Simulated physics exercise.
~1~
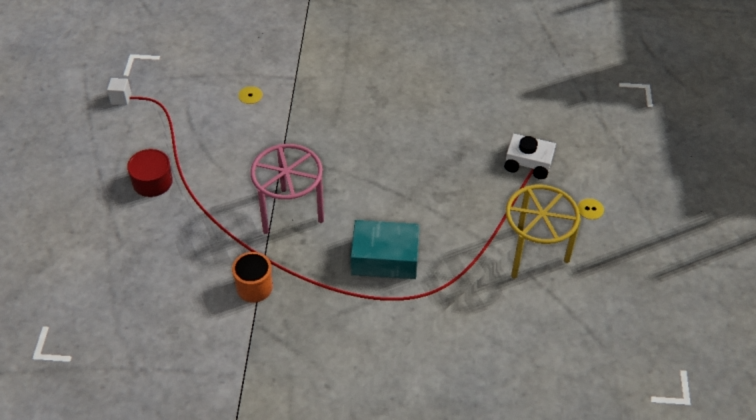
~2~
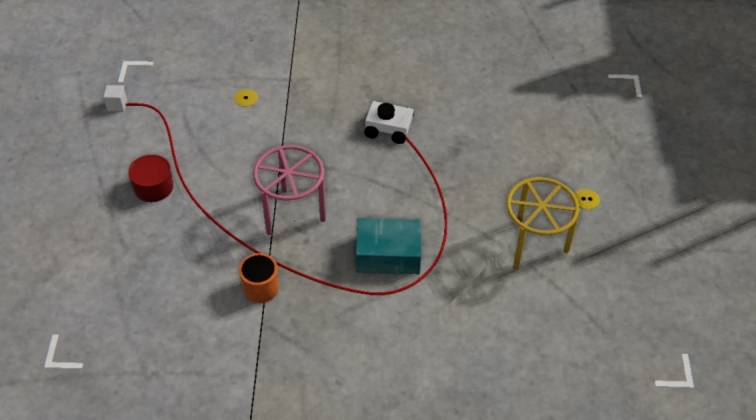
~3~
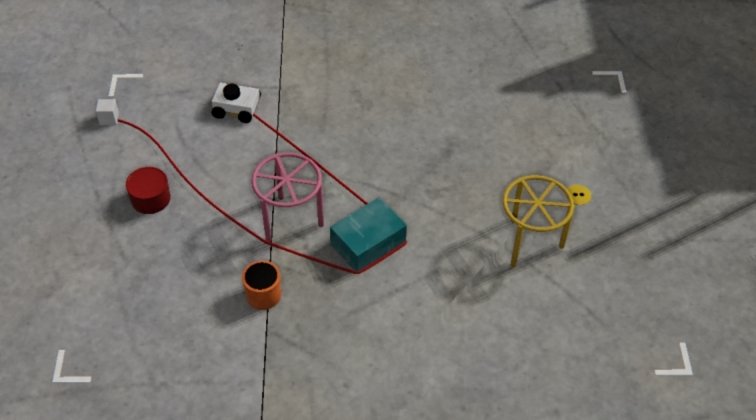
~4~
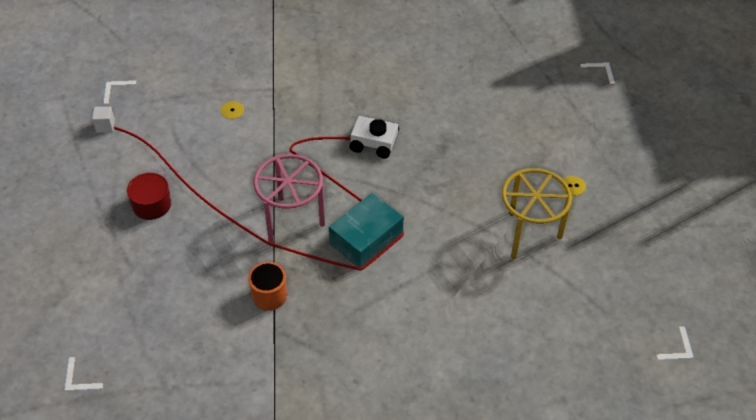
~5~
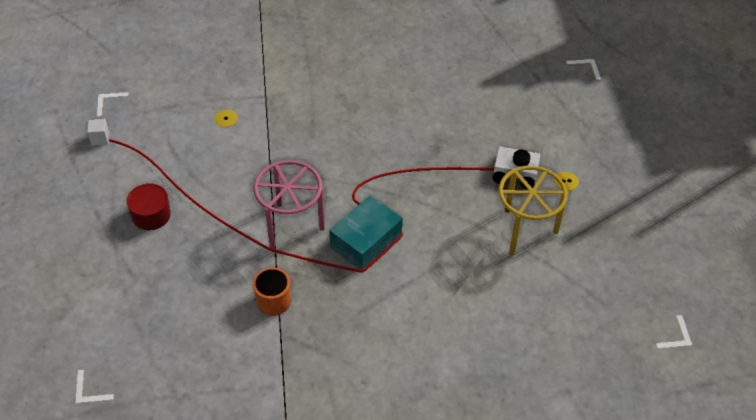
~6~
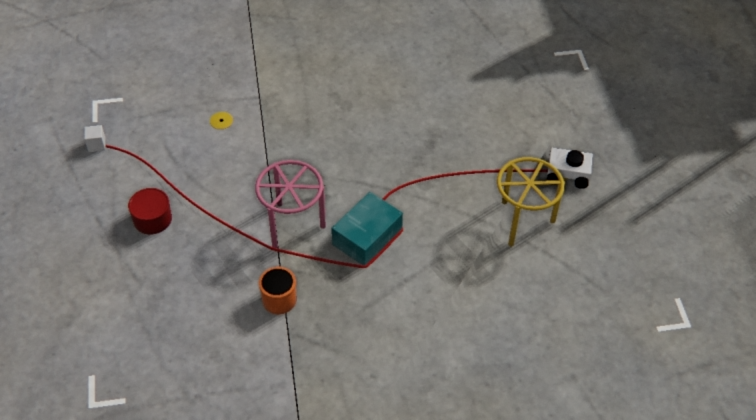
The video shows a white cart on a red lead moving left past a yellow stool, a teal crate and a pink stool, the lead shifting the crate slightly, then heading back right and stopping just beyond the yellow stool, with the crate left turned and displaced.
